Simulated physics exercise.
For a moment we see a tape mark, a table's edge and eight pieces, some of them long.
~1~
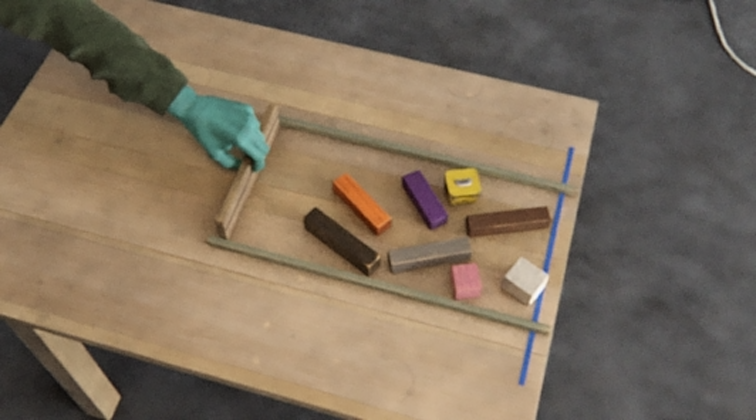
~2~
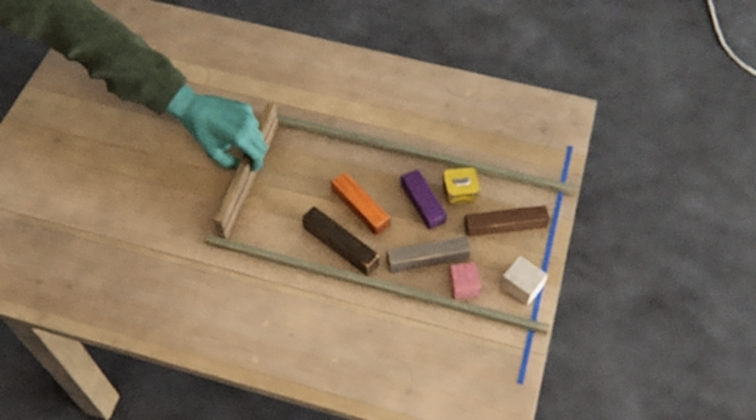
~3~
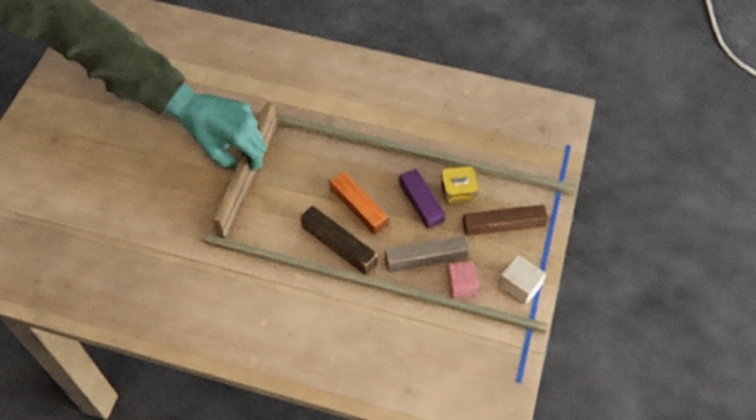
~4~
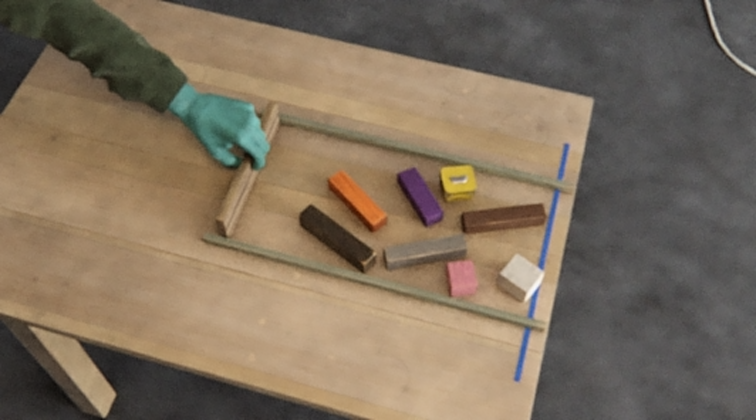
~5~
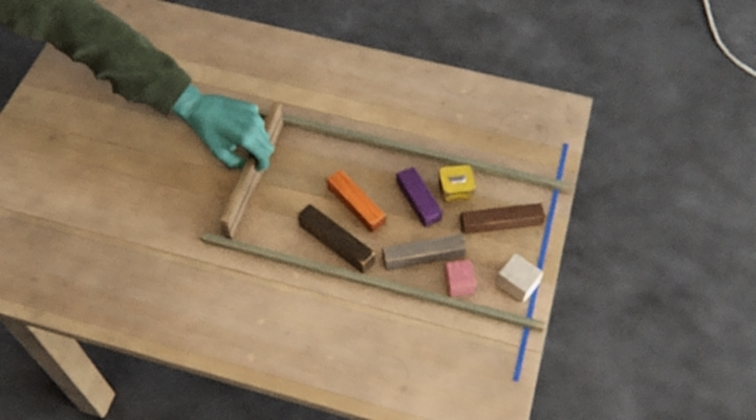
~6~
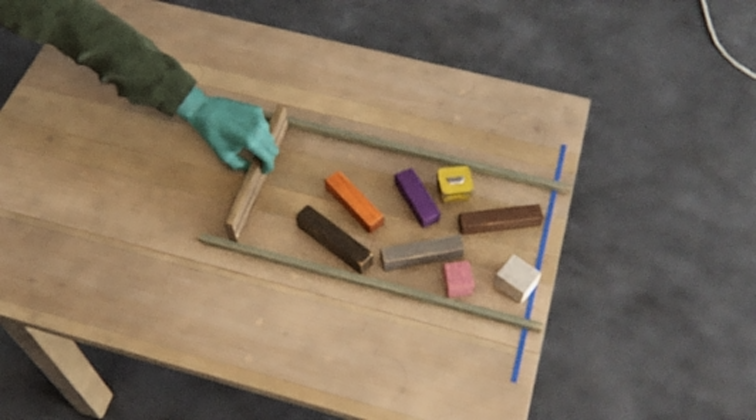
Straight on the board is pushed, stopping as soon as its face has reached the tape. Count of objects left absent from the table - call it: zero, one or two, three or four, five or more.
My call is five or more.
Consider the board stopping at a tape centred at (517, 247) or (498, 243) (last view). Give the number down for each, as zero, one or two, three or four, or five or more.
Going one tape after another, I'd say 3 or 4 for the first and 3 or 4 for the second.
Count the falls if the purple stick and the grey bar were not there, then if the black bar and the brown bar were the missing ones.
Count of fallen: 5 / 5.
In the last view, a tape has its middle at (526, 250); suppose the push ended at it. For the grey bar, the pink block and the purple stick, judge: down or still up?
This time the grey bar drops; after it, the pink block drops; finally, the purple stick does not drop.
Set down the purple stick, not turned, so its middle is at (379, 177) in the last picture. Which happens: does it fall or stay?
Placed there, it goes off the edge.
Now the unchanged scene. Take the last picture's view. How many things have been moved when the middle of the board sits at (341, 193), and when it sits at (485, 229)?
At the first spot 3, then 8.
A little later, none off yet; white block at rest near (517, 279); brown bar at rest near (501, 219); pink block at rest near (458, 279).
Next, none off yet; white block shifted about its own width near (542, 270); brown bar shifted a little near (536, 213); pink block shifted well along near (521, 287).
When it is over, the number that fall off is five or more; down, black bar, orange stick, purple stick, grey bar, yellow case, pink block, brown bar and white block.
